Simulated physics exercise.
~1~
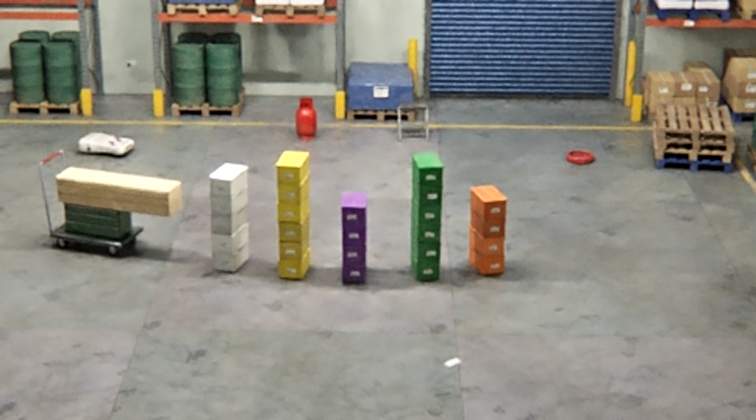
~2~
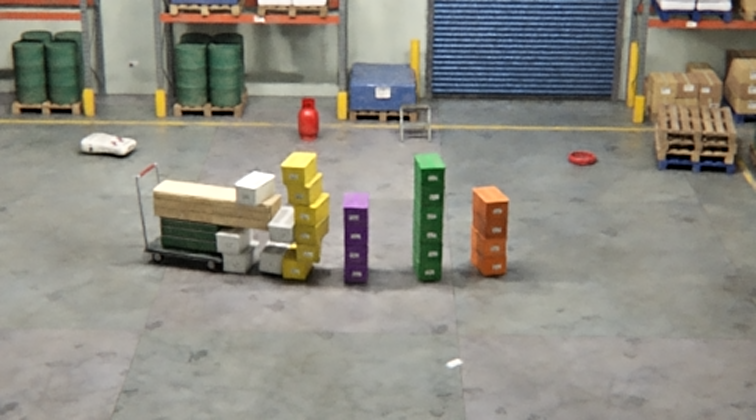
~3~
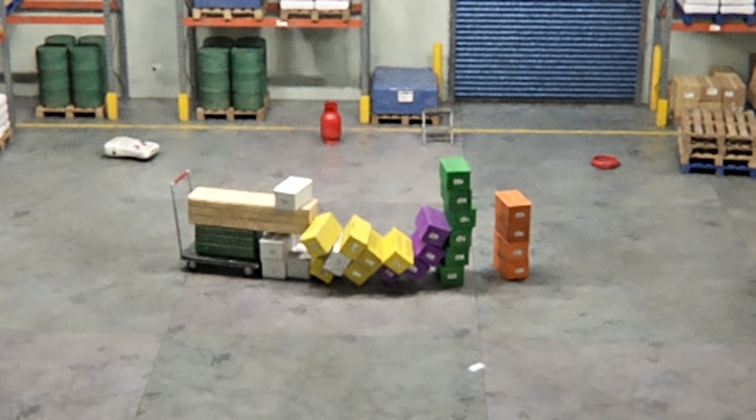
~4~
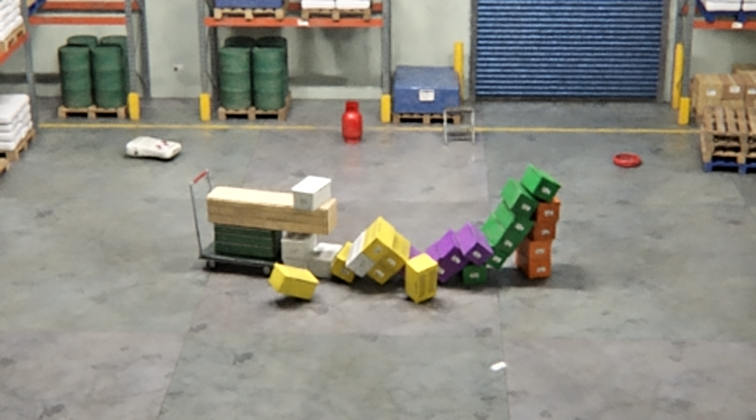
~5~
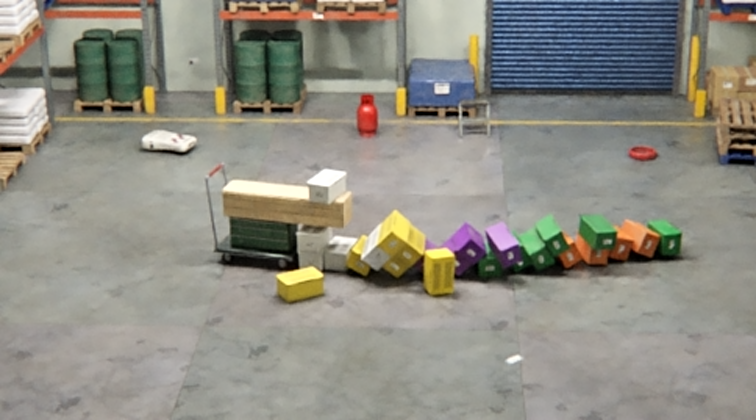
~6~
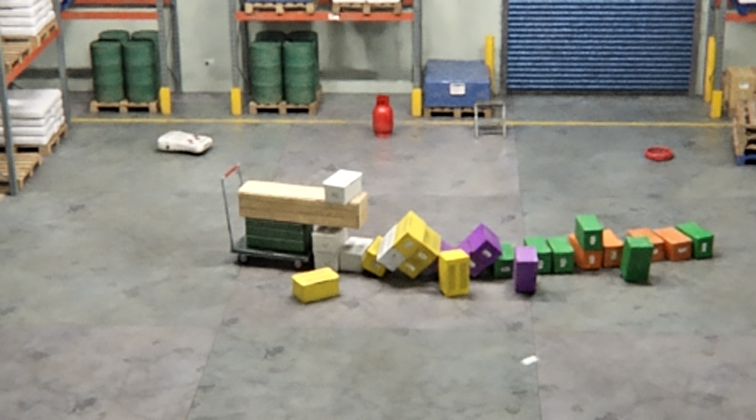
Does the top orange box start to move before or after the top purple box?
It starts to move after the top purple box. The purple one is already tilting towards the green stack while the top orange box still sits in place on its own stack.
